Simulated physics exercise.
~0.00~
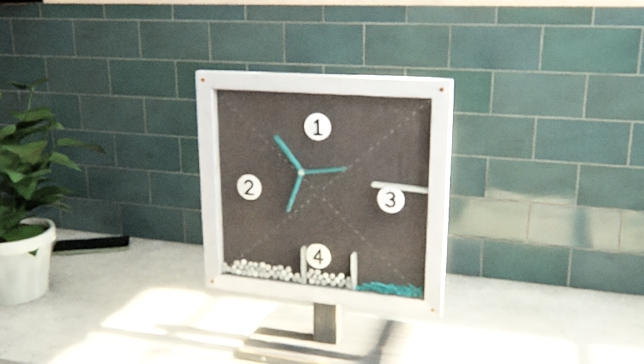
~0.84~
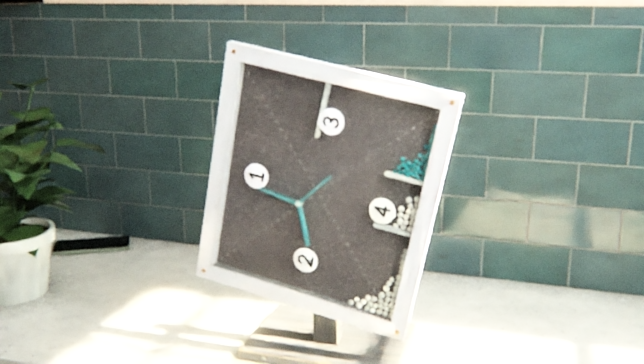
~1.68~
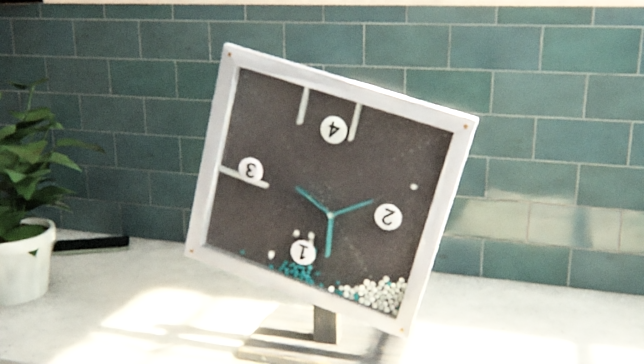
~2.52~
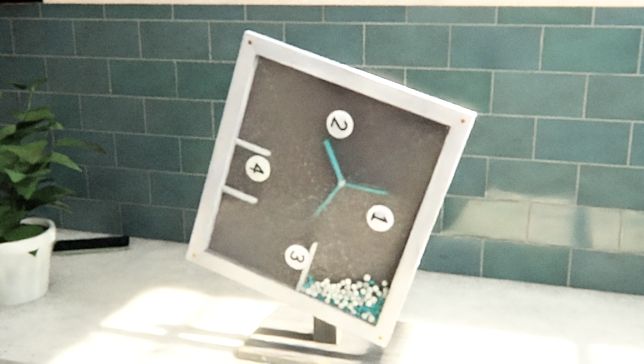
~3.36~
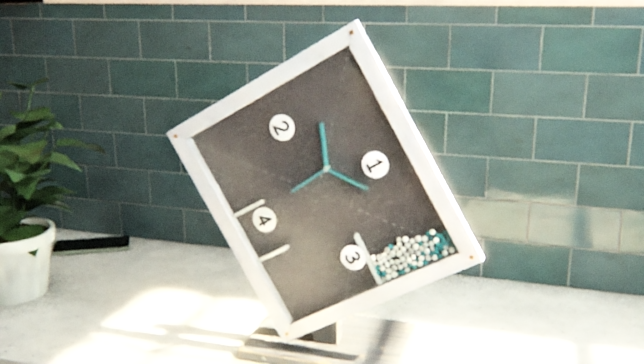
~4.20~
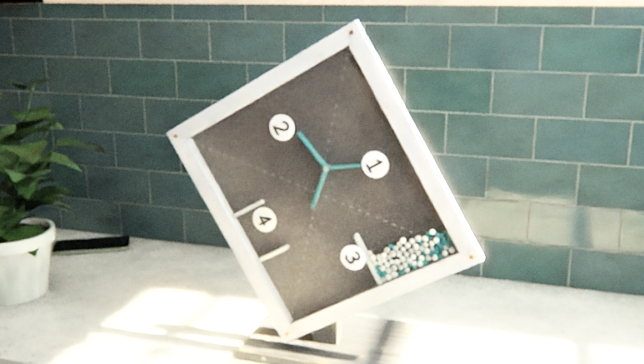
A square framed box with numbered sections turned anticlockwise on its stand, tumbling white and small turquoise balls along its edges while a turquoise three-armed piece spun in the middle, and it stopped tilted with the balls mixed together at the lower right.
